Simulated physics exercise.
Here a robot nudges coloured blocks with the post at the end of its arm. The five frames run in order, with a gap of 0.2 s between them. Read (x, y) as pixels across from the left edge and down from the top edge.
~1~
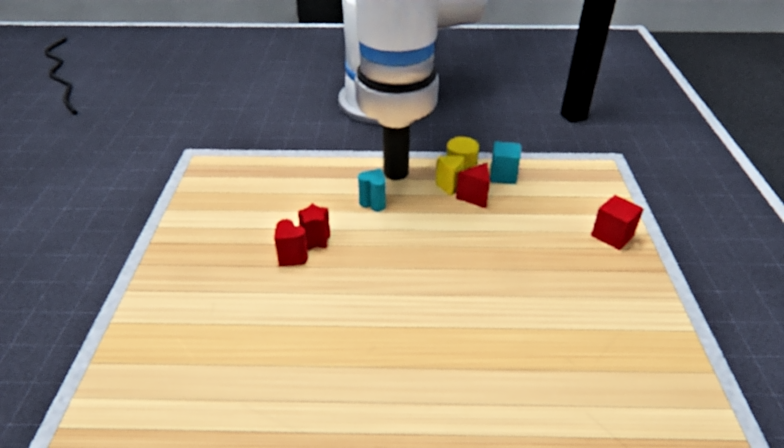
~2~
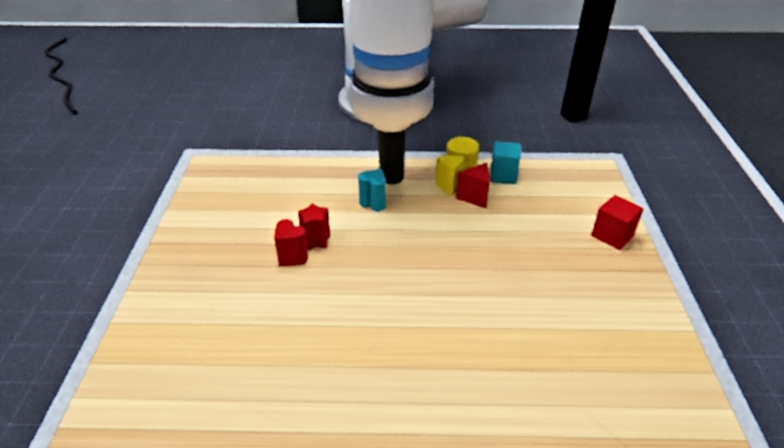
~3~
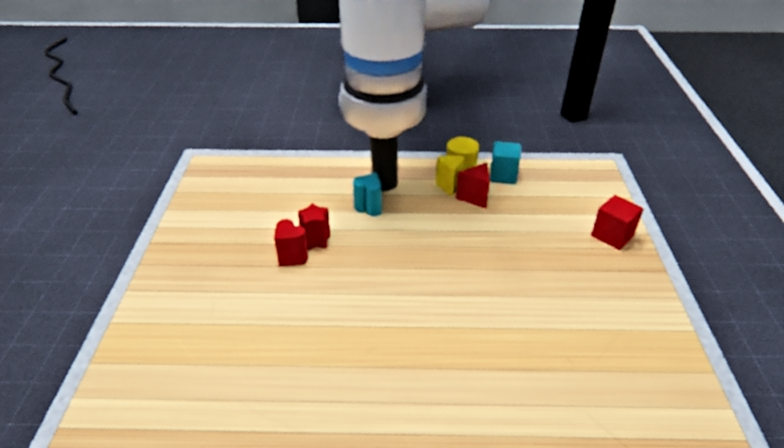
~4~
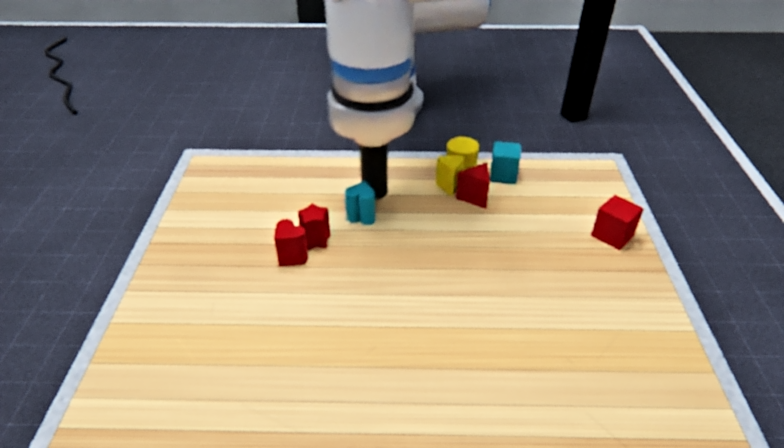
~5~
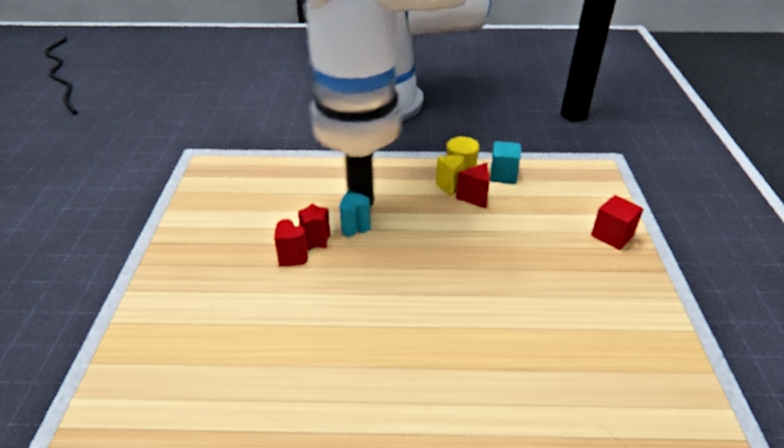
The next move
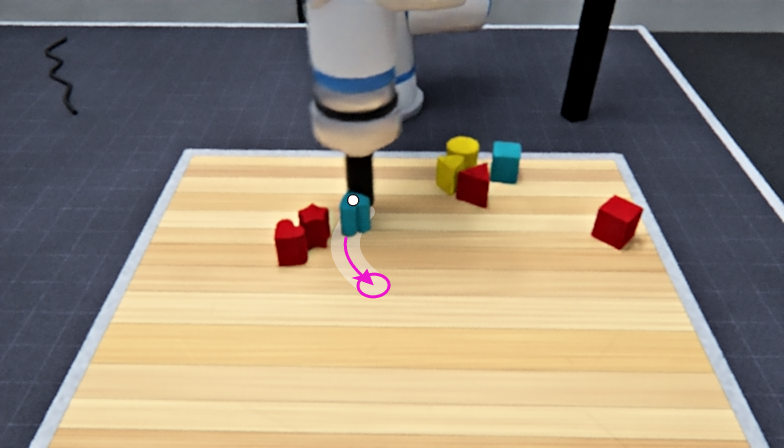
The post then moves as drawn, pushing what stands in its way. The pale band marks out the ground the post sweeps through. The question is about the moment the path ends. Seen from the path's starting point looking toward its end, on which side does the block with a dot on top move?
The answer is right: Facing from the path's start to its end, that's where the block with a dot on top shifts.
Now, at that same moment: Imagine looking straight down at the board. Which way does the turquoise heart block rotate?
I'd predict that, seen from above, the turquoise heart block rotates clockwise.
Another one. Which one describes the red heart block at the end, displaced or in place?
The block in question stays where it was by the end.
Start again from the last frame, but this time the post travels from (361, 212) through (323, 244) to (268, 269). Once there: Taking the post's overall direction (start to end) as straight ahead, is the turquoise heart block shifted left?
Yes, that is what happens.
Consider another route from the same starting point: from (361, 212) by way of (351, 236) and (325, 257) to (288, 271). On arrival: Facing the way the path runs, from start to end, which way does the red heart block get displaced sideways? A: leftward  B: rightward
Answer: B.
The drawn path runs from (361, 212) over (347, 235) and (350, 261) to (374, 285); the dot is on the turquoise heart block.
What follows on the original path. One third of the way, post at (346, 226); turquoise heart block at (343, 226), turned 30° anticlockwise.
Two thirds of the way, post at (350, 252); turquoise heart block at (341, 253).
At the end, post at (373, 275); red heart block not moved; red star not moved; turquoise heart block at (341, 264), turned 25° clockwise.
